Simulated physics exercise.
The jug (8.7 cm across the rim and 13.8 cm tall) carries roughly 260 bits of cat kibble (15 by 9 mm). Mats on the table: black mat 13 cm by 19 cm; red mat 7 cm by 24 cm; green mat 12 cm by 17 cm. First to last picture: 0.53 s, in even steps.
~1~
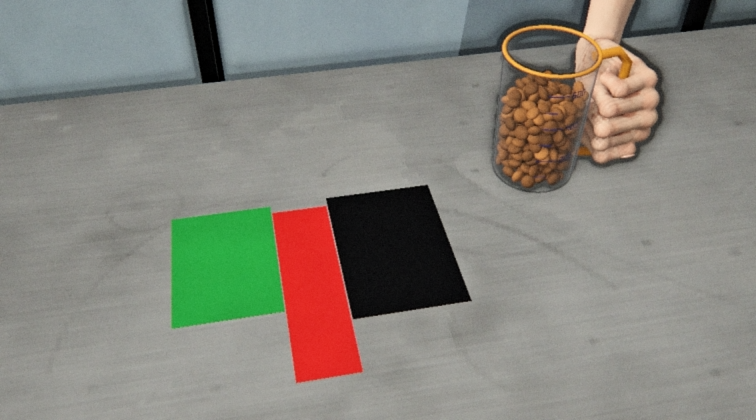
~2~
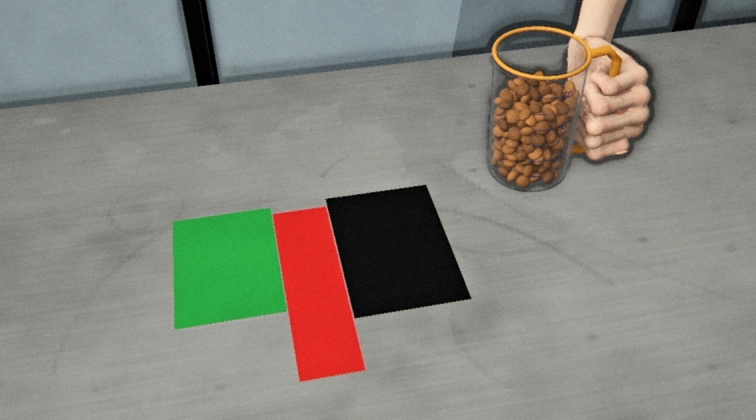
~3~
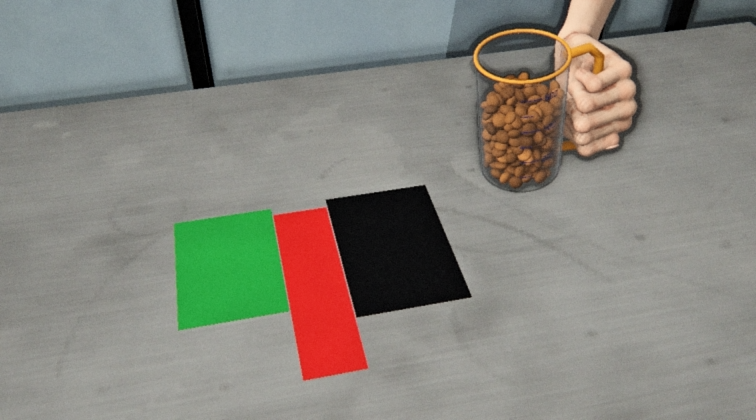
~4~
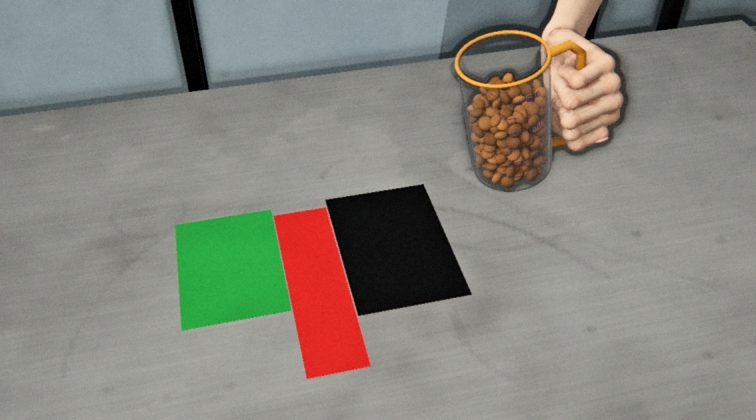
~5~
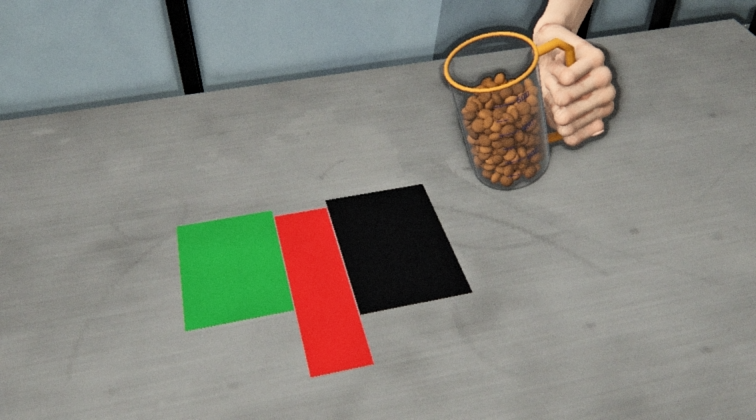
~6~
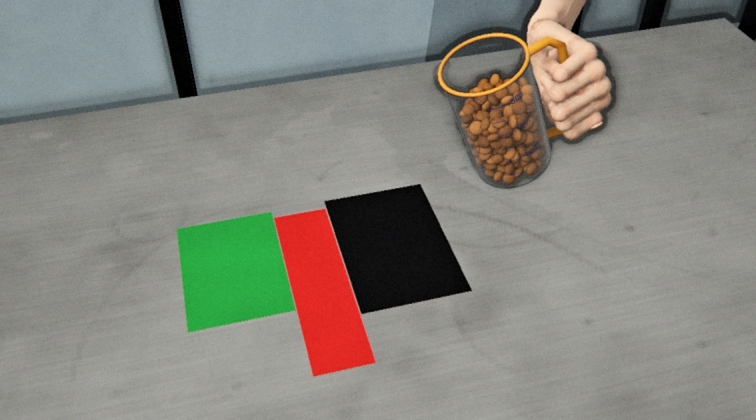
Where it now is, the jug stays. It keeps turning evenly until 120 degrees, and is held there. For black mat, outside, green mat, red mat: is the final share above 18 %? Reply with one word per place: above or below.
Black mat: Above, outside: Below, green mat: Below, red mat: Below.
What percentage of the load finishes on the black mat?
Around 90 in a hundred.
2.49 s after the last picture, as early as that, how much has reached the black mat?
60 %.
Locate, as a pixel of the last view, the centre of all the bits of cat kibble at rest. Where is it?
(401, 248) or so.
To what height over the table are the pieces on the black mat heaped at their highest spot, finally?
Near 3.5 cm.
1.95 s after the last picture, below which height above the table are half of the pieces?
Roughly 18 cm.
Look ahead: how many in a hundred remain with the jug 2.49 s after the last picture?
35 %.
Then, 0.74 s after the last picture, tilt 53 degrees; jug 100 %; middle of all pieces on or above the table near (513, 123).
Then, 1.37 s after the last picture, tilt 80 degrees; jug 100 %; middle of all pieces on or above the table near (515, 117).
Then, 1.95 s after the last picture, tilt 105 degrees; jug 95 %, black mat 5 %; middle of all pieces on or above the table near (507, 123).
Then, 2.49 s after the last picture, tilt 120 degrees; jug 35 %, black mat 60 %; middle of all pieces on or above the table near (433, 204).
In the end, jug 0 %, green mat 0 %, red mat 0 %, outside 10 %, black mat 90 %.
